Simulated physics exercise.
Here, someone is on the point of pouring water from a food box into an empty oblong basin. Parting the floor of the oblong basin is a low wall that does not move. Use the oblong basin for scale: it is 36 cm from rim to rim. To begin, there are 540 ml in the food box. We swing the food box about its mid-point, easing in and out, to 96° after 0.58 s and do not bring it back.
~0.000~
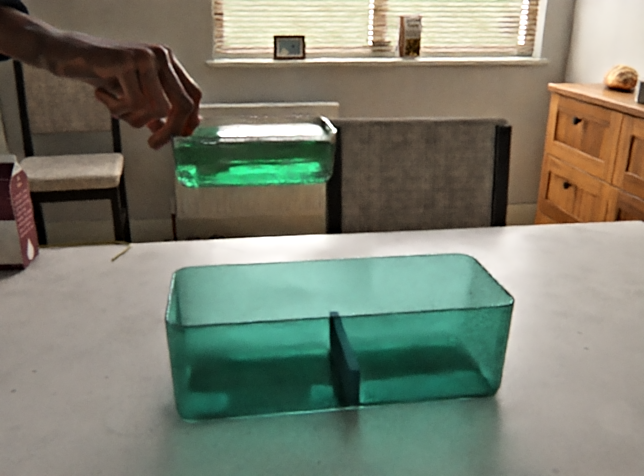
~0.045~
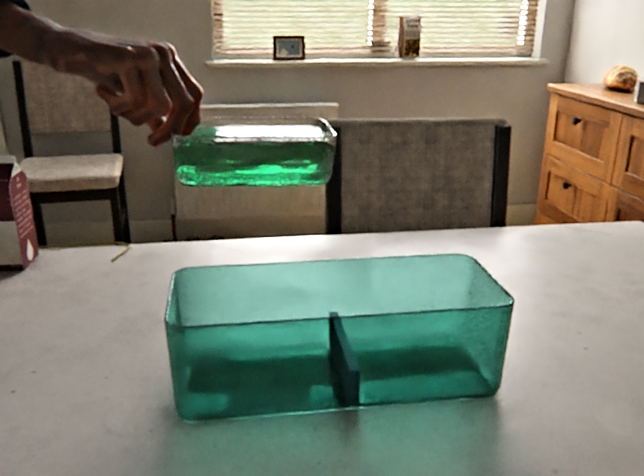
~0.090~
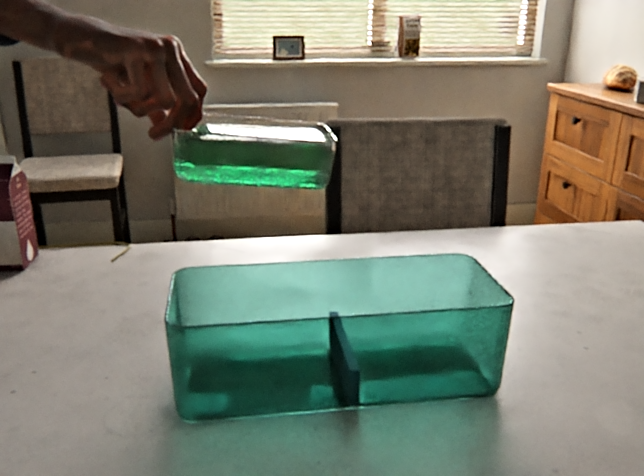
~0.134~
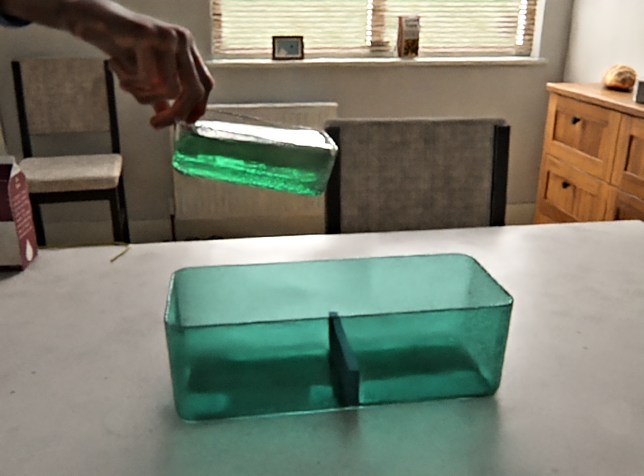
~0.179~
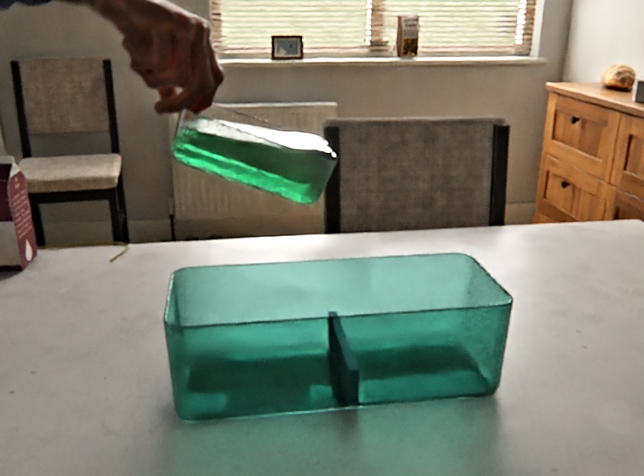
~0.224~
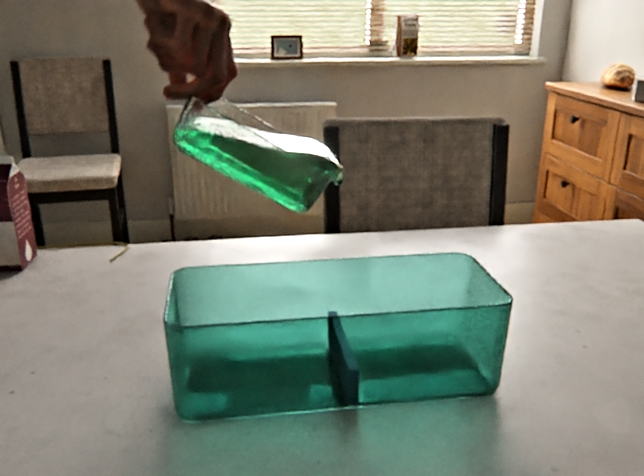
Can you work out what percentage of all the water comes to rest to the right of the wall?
I would put it at 81 per cent.
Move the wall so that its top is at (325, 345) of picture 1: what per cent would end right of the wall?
Estimate: Close to 80 per cent.
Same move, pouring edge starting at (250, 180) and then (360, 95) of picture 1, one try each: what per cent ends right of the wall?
It comes to 5 per cent, and then 75 per cent.
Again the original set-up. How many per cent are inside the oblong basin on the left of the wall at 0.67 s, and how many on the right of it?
Near 9 on the left, 82 on the right.
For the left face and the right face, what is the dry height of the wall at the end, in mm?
I'd say some 42 mm on the left and some 26 mm on the right.
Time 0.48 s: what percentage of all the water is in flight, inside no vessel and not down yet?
Near 50 per cent at that time.
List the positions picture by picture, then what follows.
In the first picture, it leans 0°; its right rim is at (330, 127); the water meets the walls at (177, 135) and (326, 132); the oblong basin's rim runs from (170, 296) to (492, 278); the wall's top is at (343, 339).
In the second picture, it leans 1°; its right rim is at (330, 129); the water meets the walls at (177, 135) and (326, 134).
In the third picture, it leans 6°; its right rim is at (331, 135); the water meets the walls at (179, 132) and (327, 136).
In the fourth picture, it leans 12°; its right rim is at (331, 143); the water meets the walls at (179, 129) and (328, 140).
In the fifth picture, it leans 21°; its right rim is at (330, 155); the water meets the walls at (179, 127) and (318, 144); 3 per cent is over the edge.
In the sixth picture, it leans 31°; its right rim is at (327, 168); the water meets the walls at (180, 123) and (307, 148); 10 per cent is over the edge.
By 0.48 s the tilt is 89° and 6 per cent is still to pour, 0 is left of the wall and 43 right of it.
By 0.67 s the tilt is 96° and 1 per cent is still to pour, 9 is left of the wall and 82 right of it.
By 0.87 s the tilt is 96° and 0 per cent is still to pour, 14 is left of the wall and 81 right of it.
By 1.08 s the tilt is 96° and 0 per cent is still to pour, 14 is left of the wall and 81 right of it.
At rest 14 per cent lies left of the wall, 81 right of it and 5 outside.
